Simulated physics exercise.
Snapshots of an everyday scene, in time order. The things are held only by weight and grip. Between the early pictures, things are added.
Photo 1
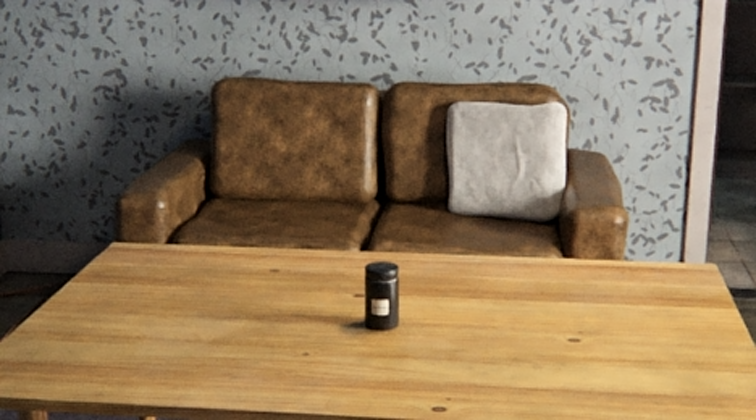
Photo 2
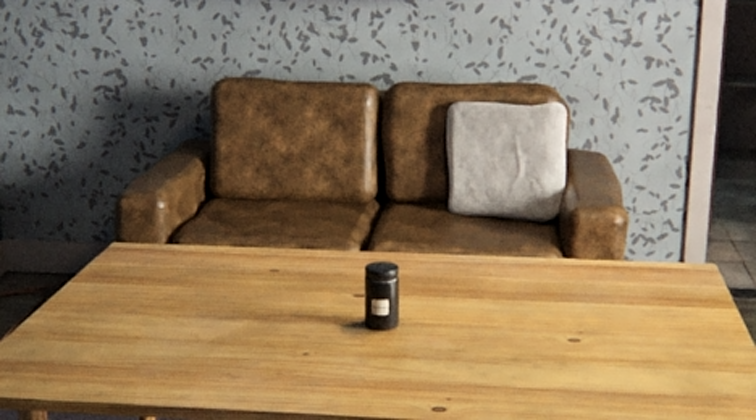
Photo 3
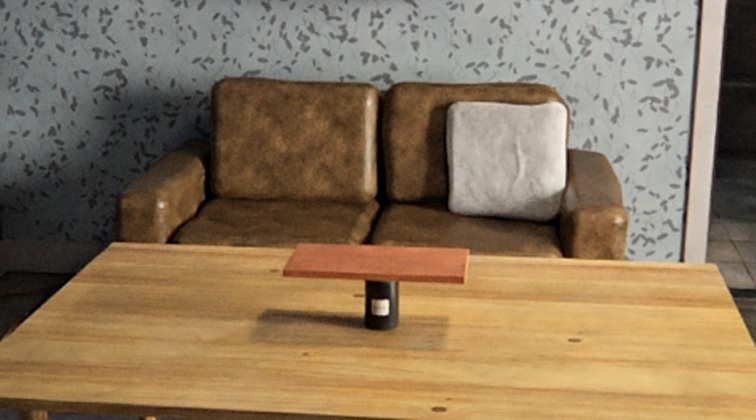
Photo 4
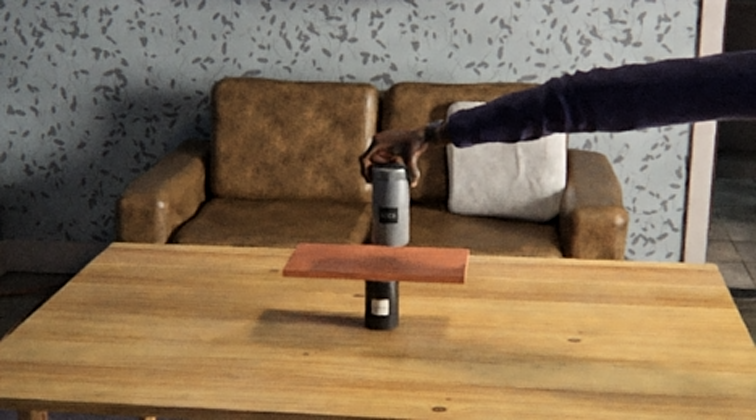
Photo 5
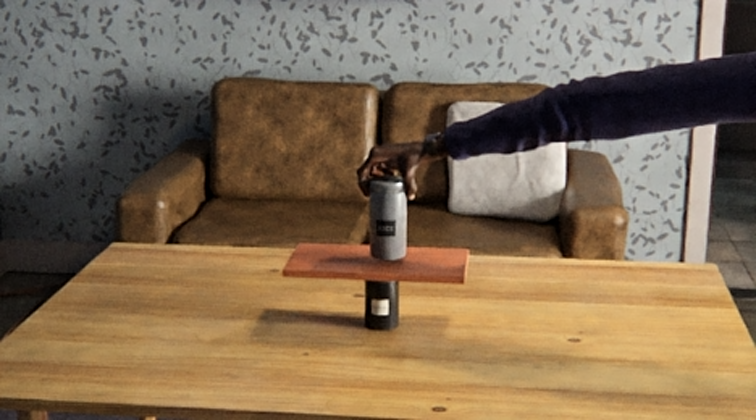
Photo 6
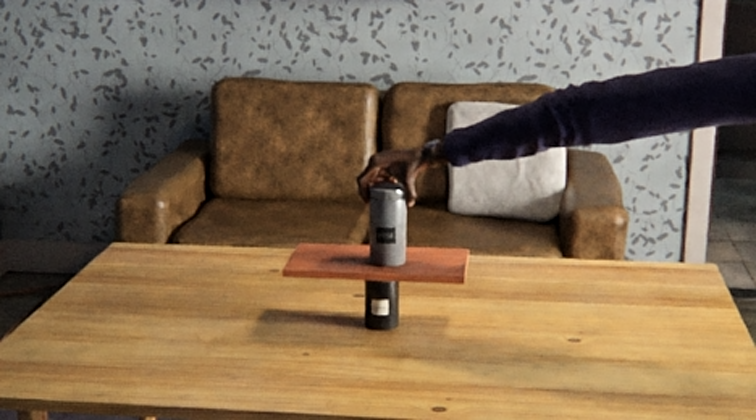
A hand lowering a grey jar onto a reddish board that has appeared across a black jar on a wooden table.
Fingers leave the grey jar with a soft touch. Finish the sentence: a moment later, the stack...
It stays put.
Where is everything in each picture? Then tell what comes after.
In the first frame, the last thing is not in view yet; black jar (382, 296).
In the second frame, the last thing is not in view yet; black jar (382, 296).
In the third frame, the last thing is not in view yet; black jar (382, 296).
The fourth frame shows still above its spot; grey jar (390, 204); black jar (382, 296).
The fifth frame shows still above its spot; grey jar (388, 217); black jar (382, 296).
The sixth frame shows in place under the hand; grey jar (388, 224); black jar (382, 296).
Then, 0.80 s later than the last frame, all is still.
Then, 1.70 s later than the last frame, grey jar resting near (388, 225).
When it is over, all 3 as before. End places, in pixels of the last picture, grey jar near (388, 225). The stack holds.
